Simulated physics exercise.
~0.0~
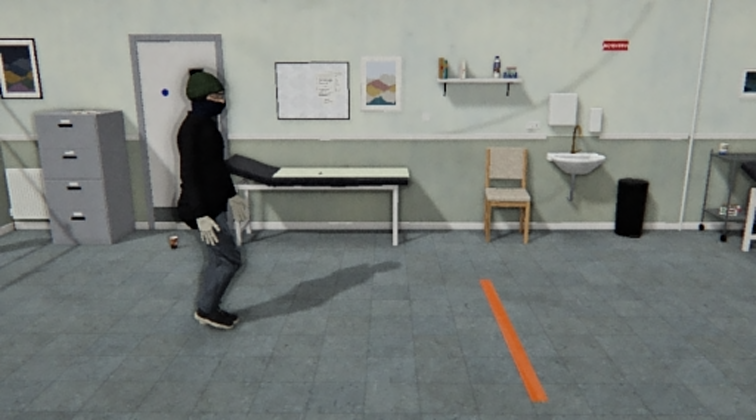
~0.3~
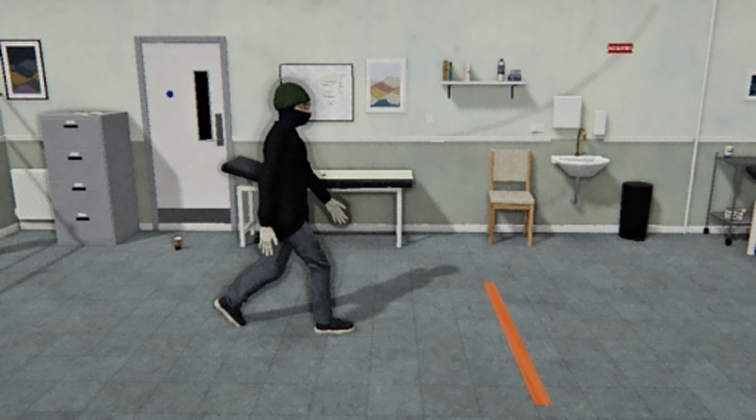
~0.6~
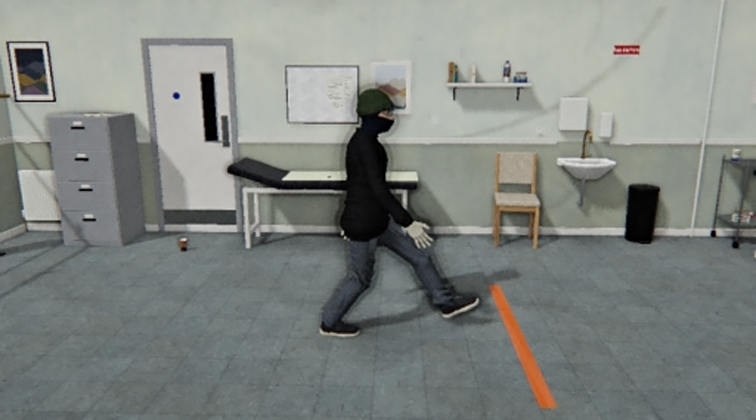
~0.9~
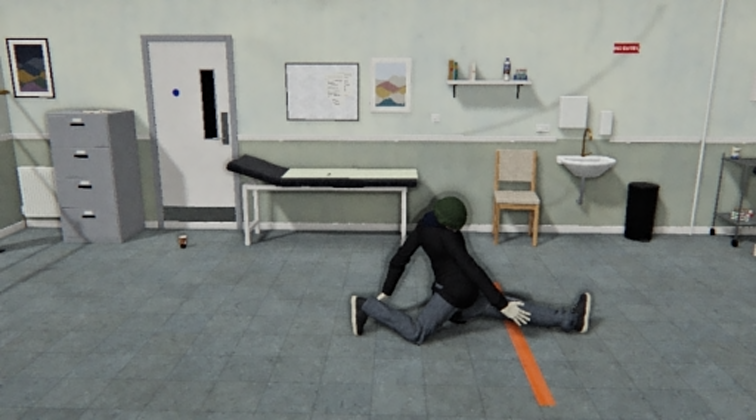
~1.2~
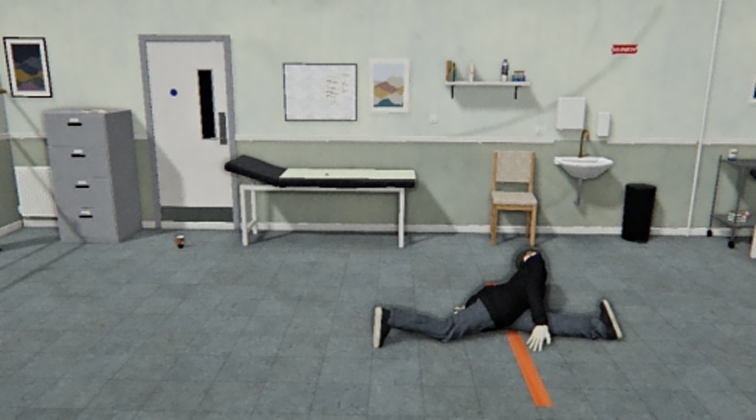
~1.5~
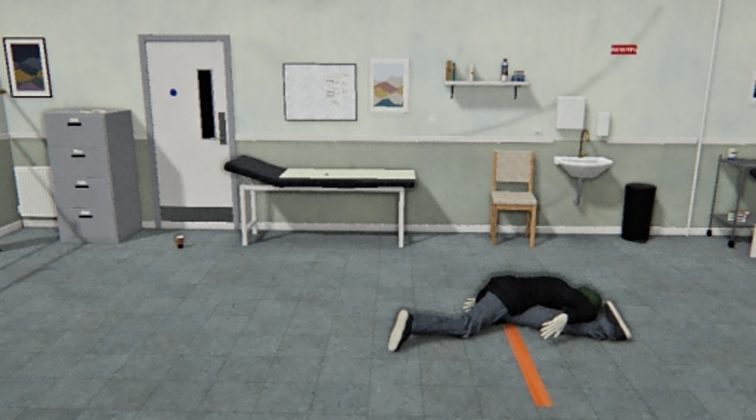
A shopper in a dark green beanie, face covering, black top, jeans and pale gloves walks from left to right across a tiled room, past a door and a padded bench, towards a strip of orange tape on the floor. Just short of the tape, with one leg stretched forward, the shopper collapses. The legs slide wide apart and the torso slumps forward over the tape, arms hanging loosely. The body then folds down flat to the right. It ends face down, head and chest beyond the tape, hips still short of it.
